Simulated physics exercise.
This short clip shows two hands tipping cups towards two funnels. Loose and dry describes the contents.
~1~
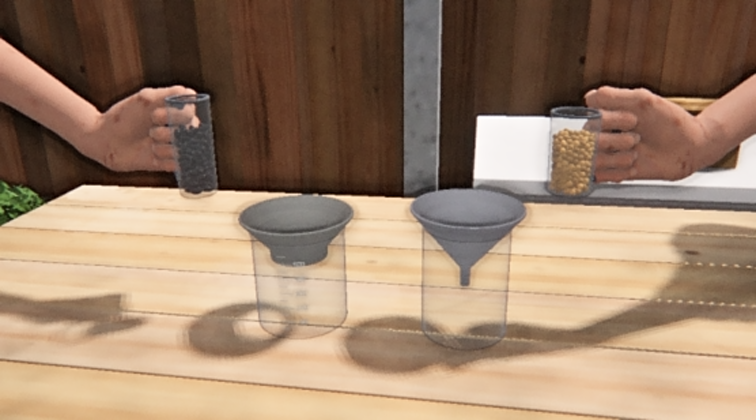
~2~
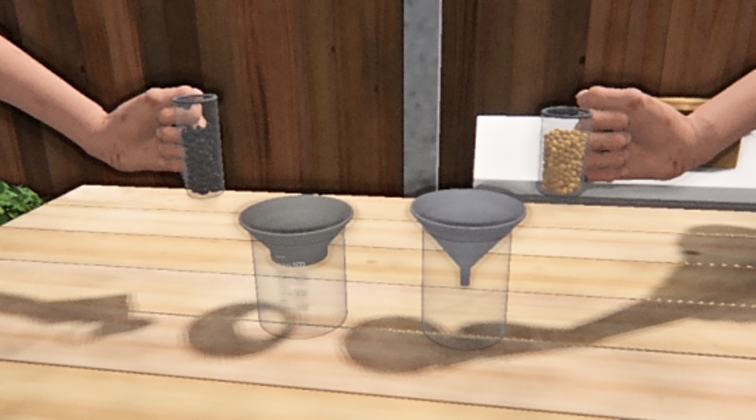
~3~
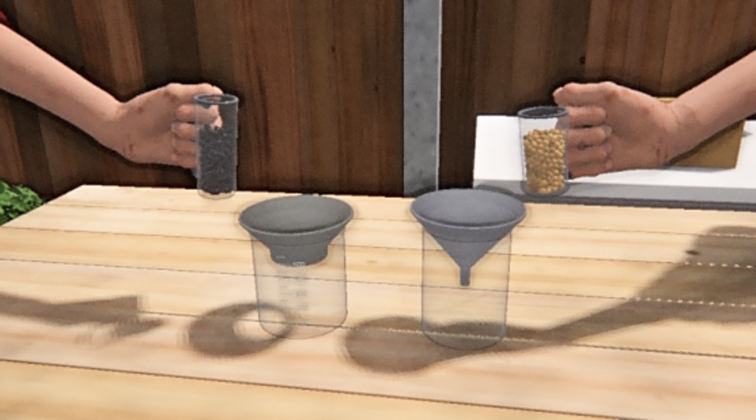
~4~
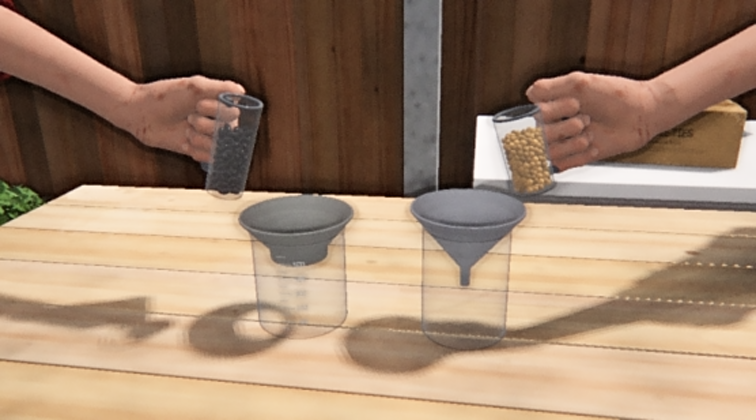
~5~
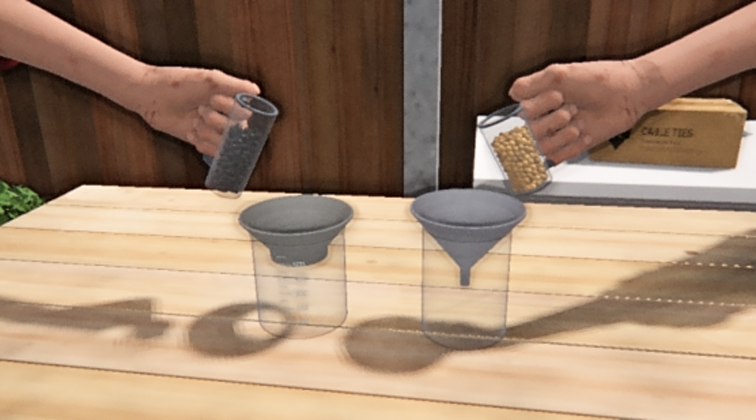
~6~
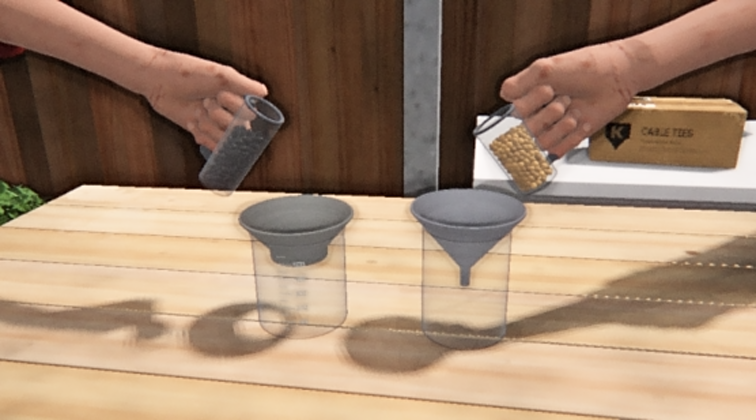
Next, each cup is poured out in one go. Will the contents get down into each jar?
When it's done, the left funnel keeps flowing and the right funnel backs up.
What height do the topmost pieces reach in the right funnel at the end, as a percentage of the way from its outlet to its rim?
Looks like around 75 in a hundred to me.
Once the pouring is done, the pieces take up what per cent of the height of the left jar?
My estimate: Some 10 in a hundred.
Then, 0.57 s later than the last frame, left, every one still in the cup; right, every one still in the cup.
Then, 1.07 s later than the last frame, left, every one still in the cup; right, roughly two thirds still in the cup, roughly a third in or over the funnel.
Then, 1.49 s later than the last frame, left, about a tenth still in the cup, roughly a third in or over the funnel, roughly half down in the jar; right, almost all in or over the funnel, just a few down in the jar.
When it is over, left, every one down in the jar; right, almost all stuck in the funnel, just a few down in the jar.
